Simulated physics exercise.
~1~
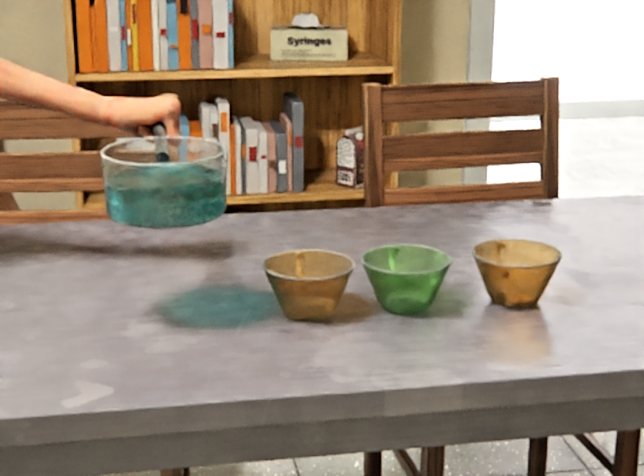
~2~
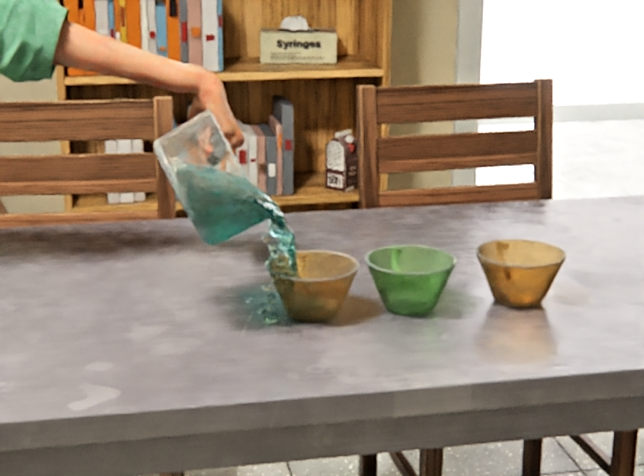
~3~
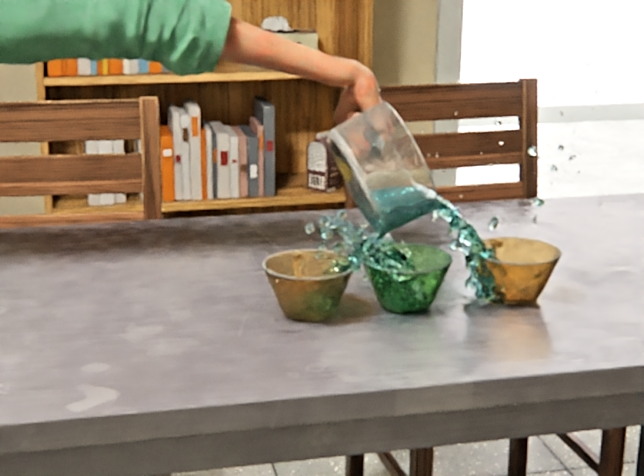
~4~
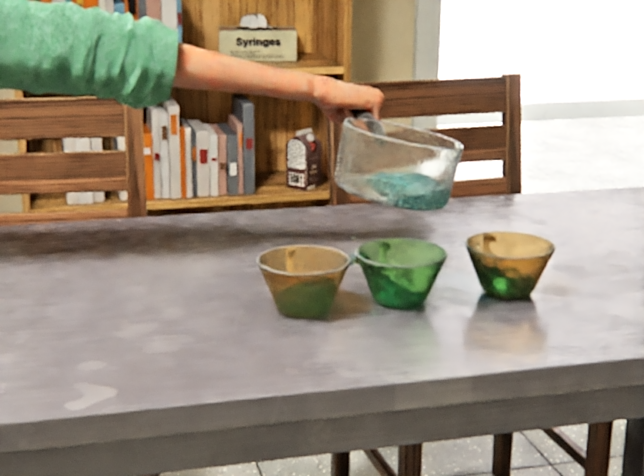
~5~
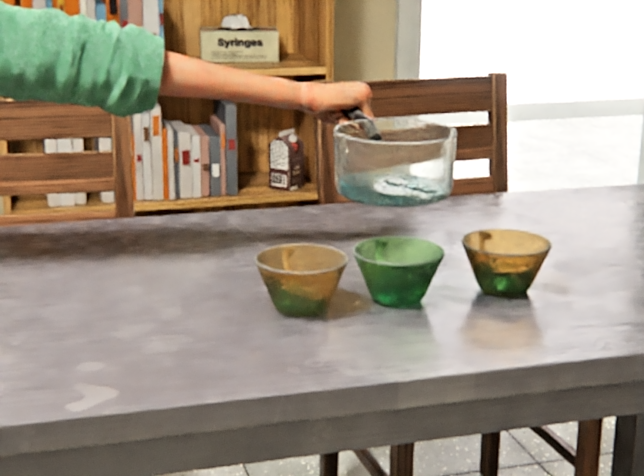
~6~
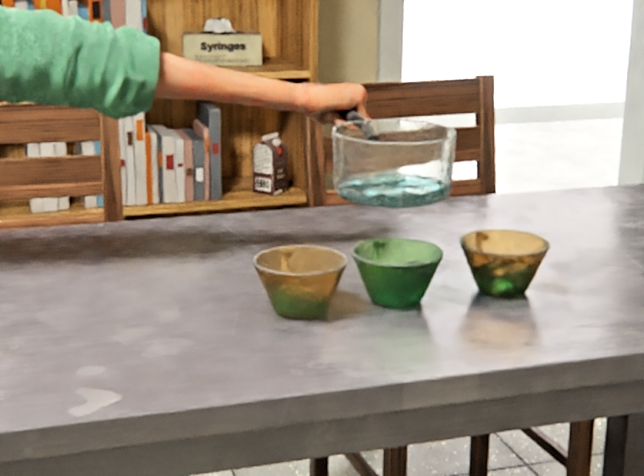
The footage shows a hand tipping a clear pot of teal water and moving it rightwards over two amber cups and a green one between them, splashing as it pours, then levelling it, leaving some liquid in each cup and some in the pot.
